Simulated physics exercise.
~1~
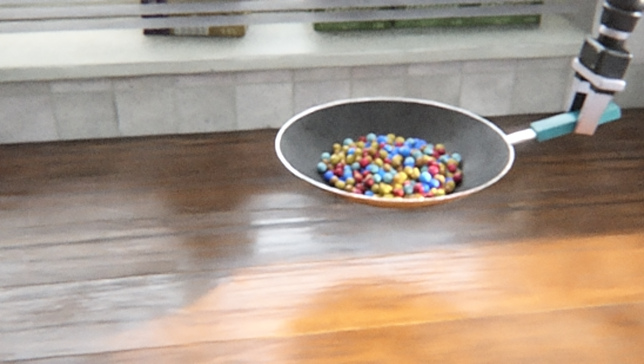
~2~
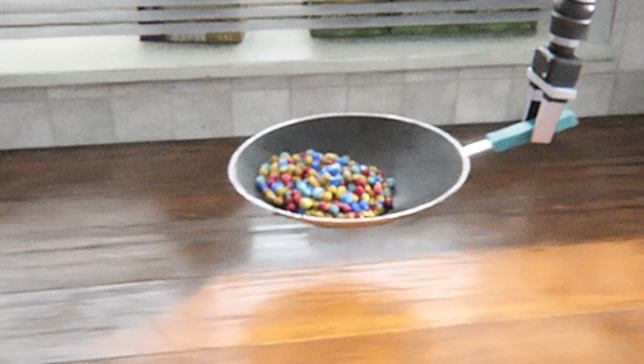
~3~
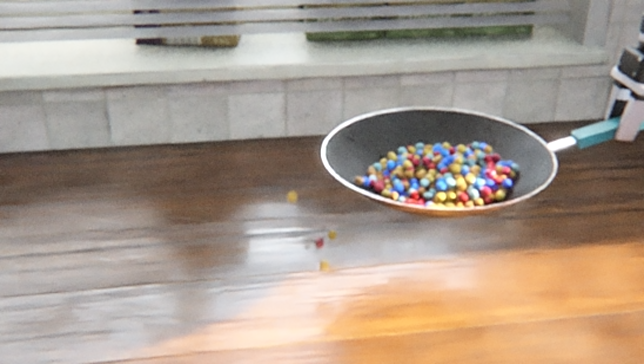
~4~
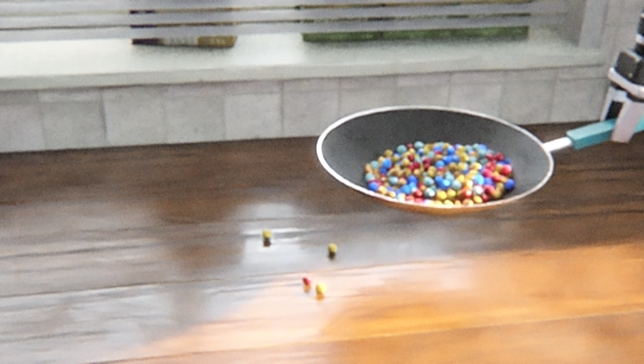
Colourful round sweets stayed heaped in a dark pan as a robotic arm moved it left and then back right above a wooden table, but a few dropped out, and four ended up scattered on the tabletop below the pan.
